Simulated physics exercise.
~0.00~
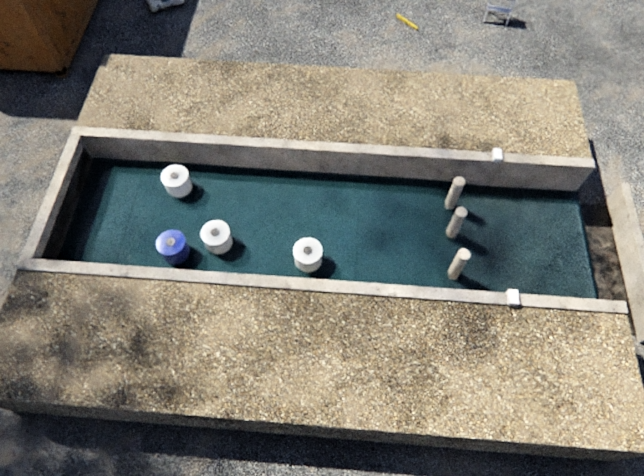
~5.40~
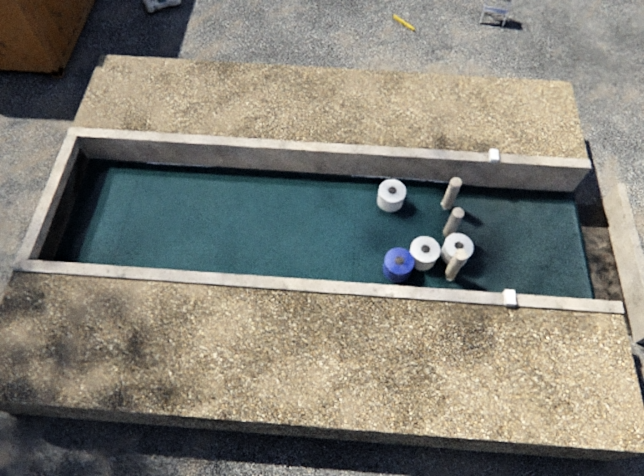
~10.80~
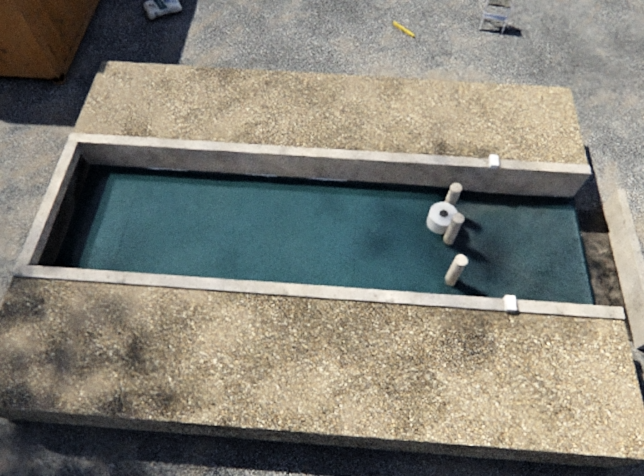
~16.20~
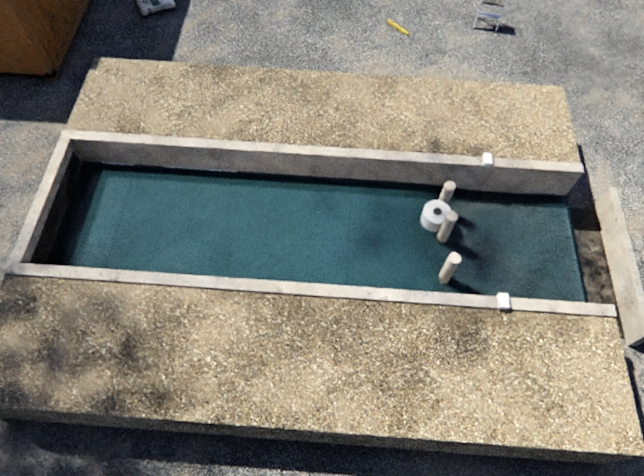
In a straight channel of dark green water set between speckled stone slabs, three white tubs and a blue one float toward the left, with three pale posts standing upright farther right. All four drift right along the channel and draw near the posts, the blue tub trailing two white ones close to the lower wall while the third white tub keeps nearer the upper wall. The blue tub and two white ones then pass out of sight. The last white tub comes up against the upper two posts and stays there, still afloat, at the end.
